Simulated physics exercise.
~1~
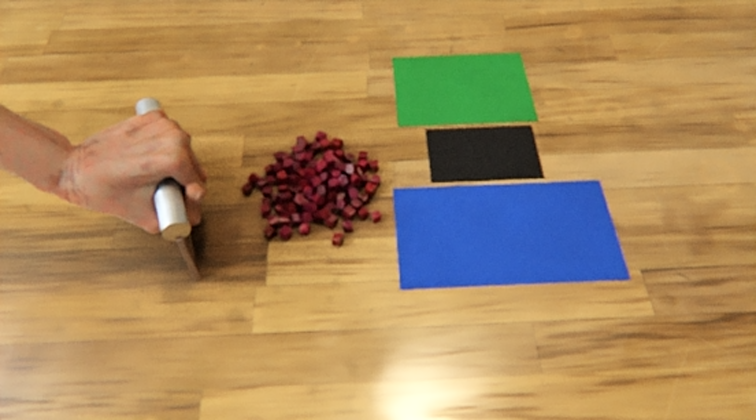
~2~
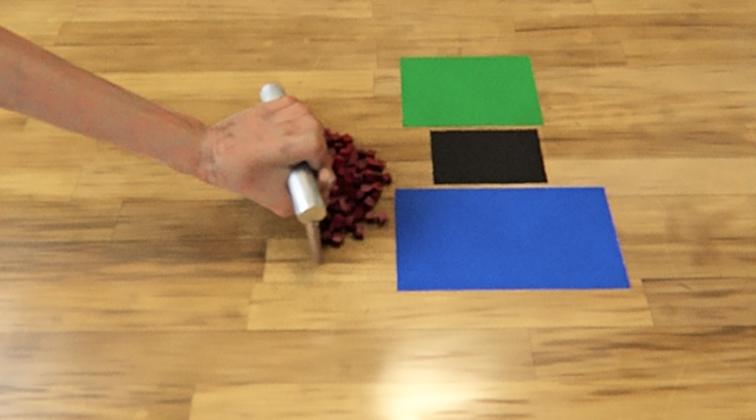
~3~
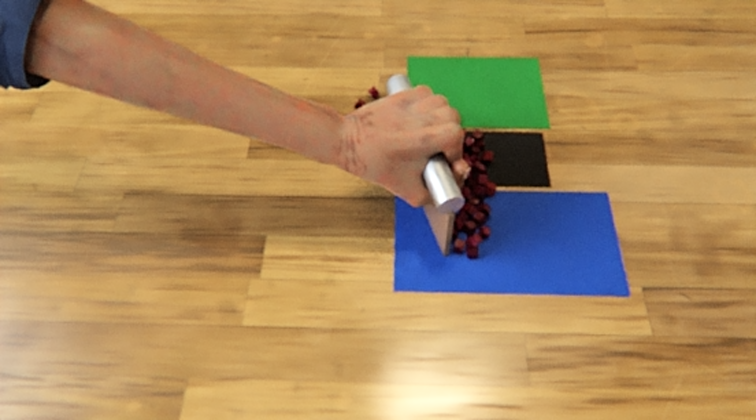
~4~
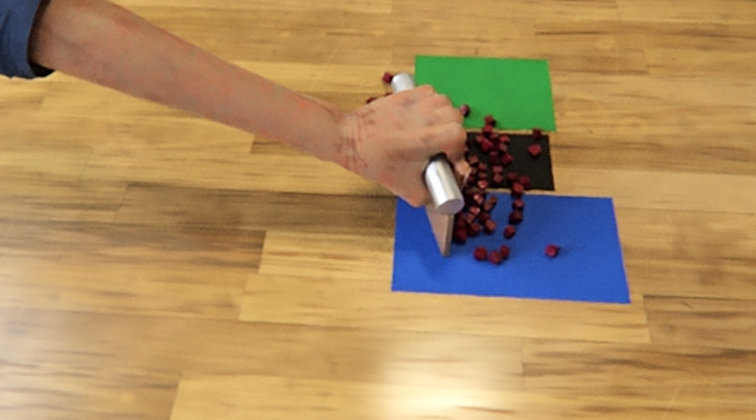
A hand gripping a metal-handled scraper pushed a pile of dark red beetroot cubes rightward across a wooden surface toward green, black and blue sheets, then stopped, leaving cubes scattered mostly over the blue and black sheets, with a few near the green one.
